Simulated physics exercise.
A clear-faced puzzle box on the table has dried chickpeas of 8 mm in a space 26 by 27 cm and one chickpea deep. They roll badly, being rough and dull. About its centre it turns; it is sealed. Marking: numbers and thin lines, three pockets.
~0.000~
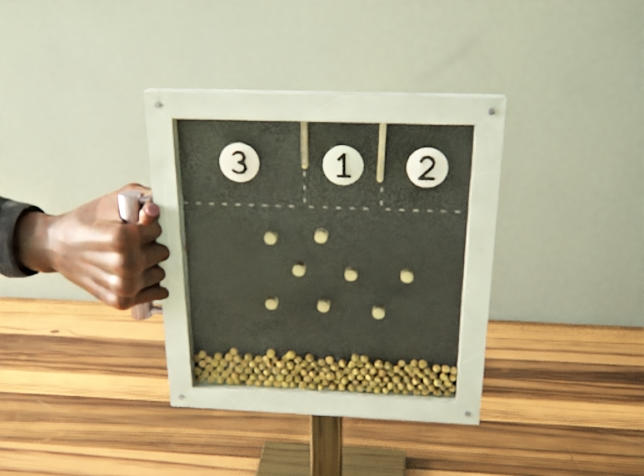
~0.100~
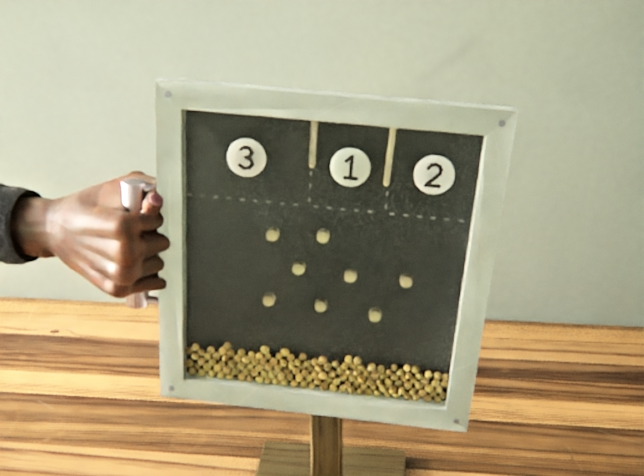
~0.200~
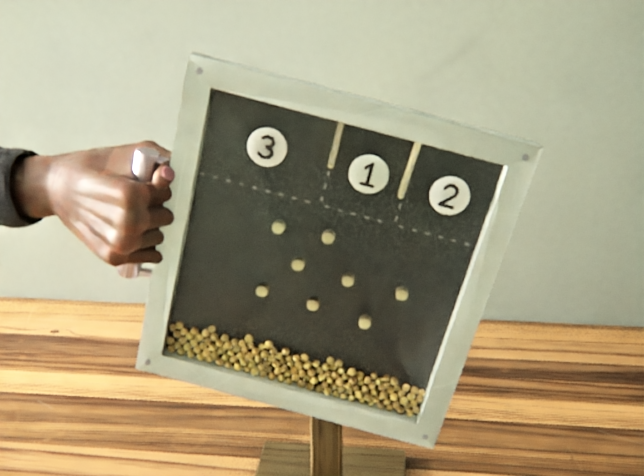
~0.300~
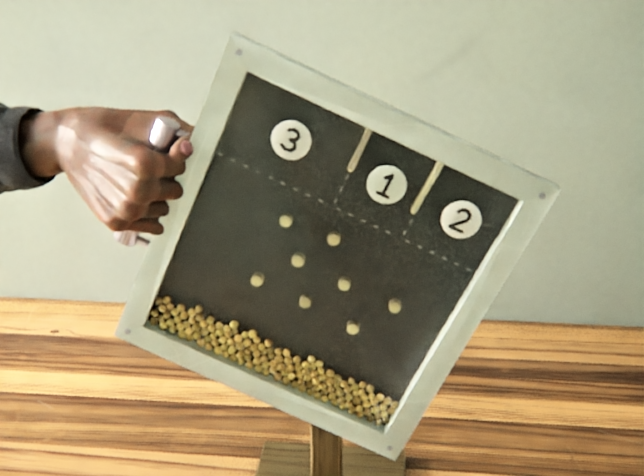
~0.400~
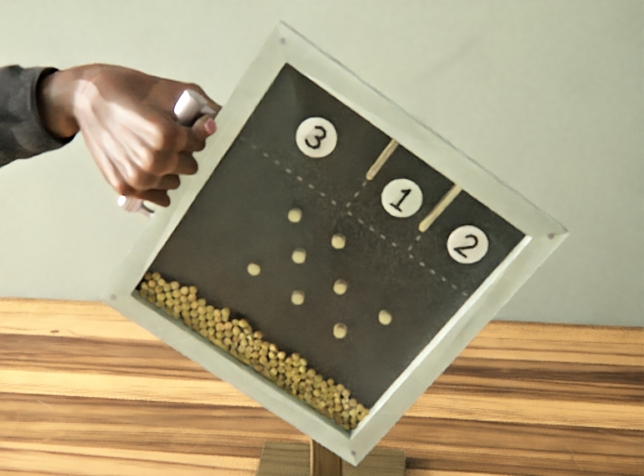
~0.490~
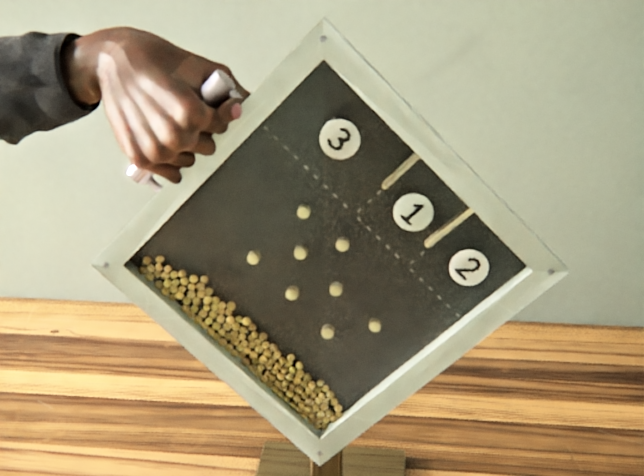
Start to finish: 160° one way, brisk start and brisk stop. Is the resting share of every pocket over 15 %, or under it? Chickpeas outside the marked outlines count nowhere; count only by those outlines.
At rest - no. 1: Under; 2: Over; 3: Under.
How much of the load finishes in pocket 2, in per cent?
I'd estimate close to 60 per cent.
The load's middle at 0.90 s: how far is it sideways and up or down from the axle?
The middle sits around 8 cm left of it and 8 cm below it.
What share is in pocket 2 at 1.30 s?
25 per cent.
By 0.90 s, it stands 88° clockwise; the chickpeas' middle is 8 cm left of and 8 cm below the centre; nothing in the marked areas.
By 1.30 s, it stands 130° clockwise; the chickpeas' middle is 7 cm left of and 8 cm below the centre; no. 2, 25 %.
By 1.65 s, it stands 160° clockwise; the chickpeas' middle is 8 cm left of and 8 cm below the centre; no. 2, 55 %.
All still by 2.5 s, it stands 160° clockwise; no. 1, 5 %, no. 2, 60 %, no. 3, 0 %, elsewhere 35 %.
